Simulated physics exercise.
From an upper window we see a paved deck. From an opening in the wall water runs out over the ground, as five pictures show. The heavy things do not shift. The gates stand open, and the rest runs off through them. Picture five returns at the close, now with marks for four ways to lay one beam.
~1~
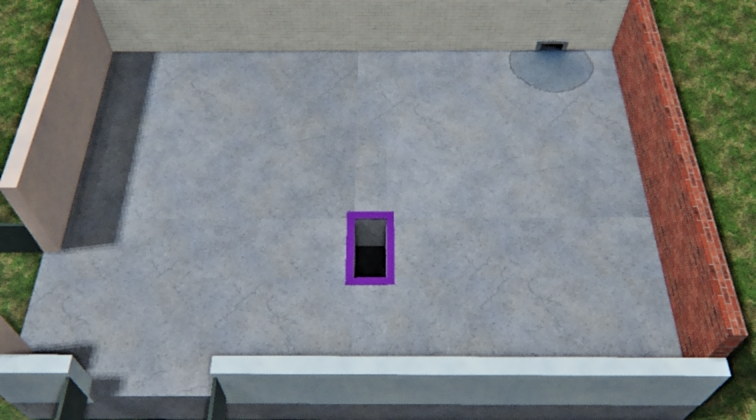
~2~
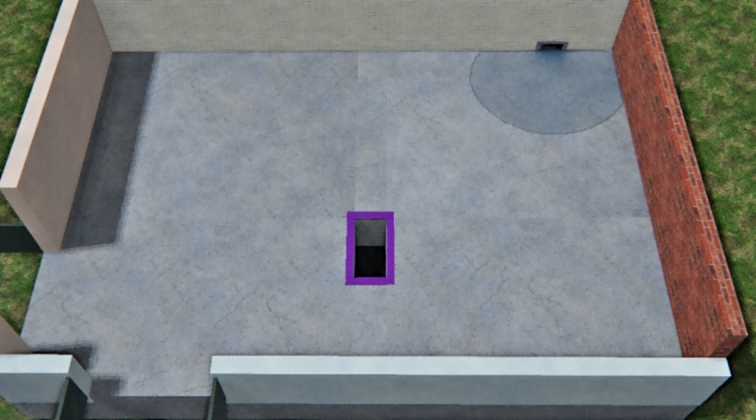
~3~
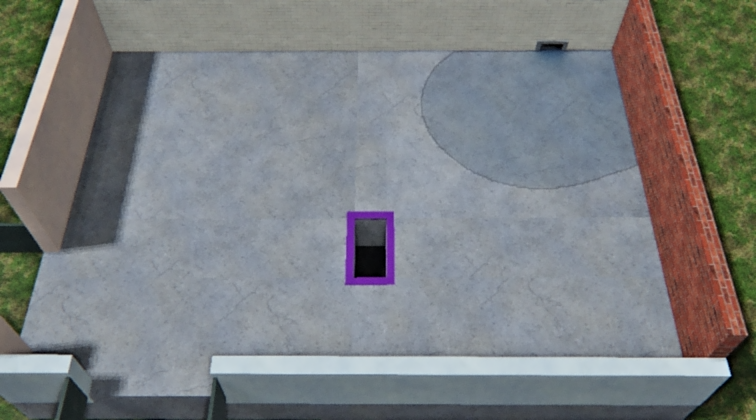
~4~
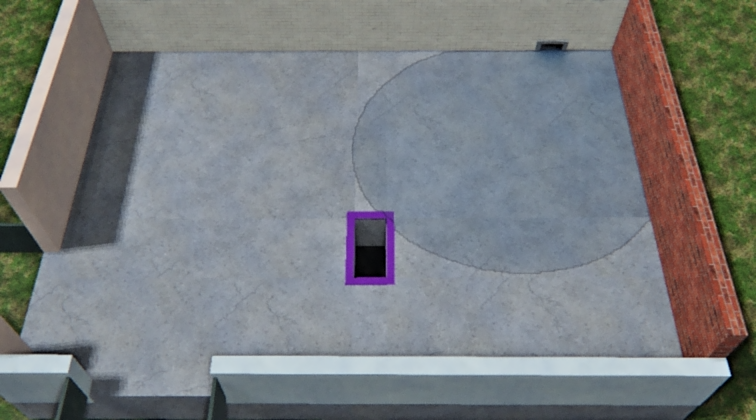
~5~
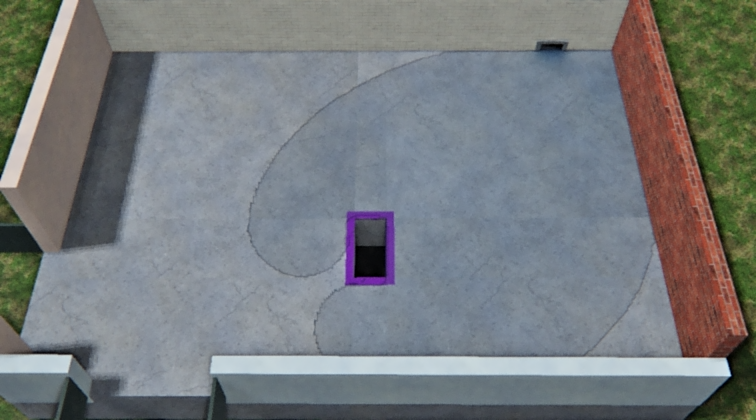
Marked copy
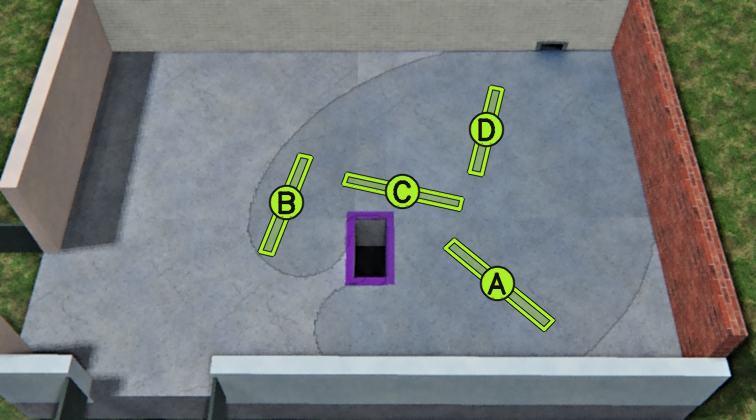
On a paved deck with walls around it, water spread from a small opening at the back right, widening across the ground toward the front left until it surrounded much of the purple-edged gully.
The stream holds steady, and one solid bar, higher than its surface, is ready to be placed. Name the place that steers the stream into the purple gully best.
I would pick position A.
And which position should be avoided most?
C.
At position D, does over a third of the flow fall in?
No, it does not.
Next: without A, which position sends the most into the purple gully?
The answer is B.
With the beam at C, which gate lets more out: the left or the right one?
More leaves on the left.
On the marked copy, A from (449, 244) to (548, 324); B from (266, 253) to (305, 156); C from (345, 179) to (460, 204); D from (475, 173) to (496, 88).
If A is chosen, about 40 % of the stream goes into the purple gully, about 59 % out by the gates.
If B is chosen, about 26 % of the stream goes into the purple gully, about 73 % out by the gates.
If C is chosen, about 6 % of the stream goes into the purple gully, about 94 % out by the gates.
If D is chosen, about 16 % of the stream goes into the purple gully, about 83 % out by the gates.
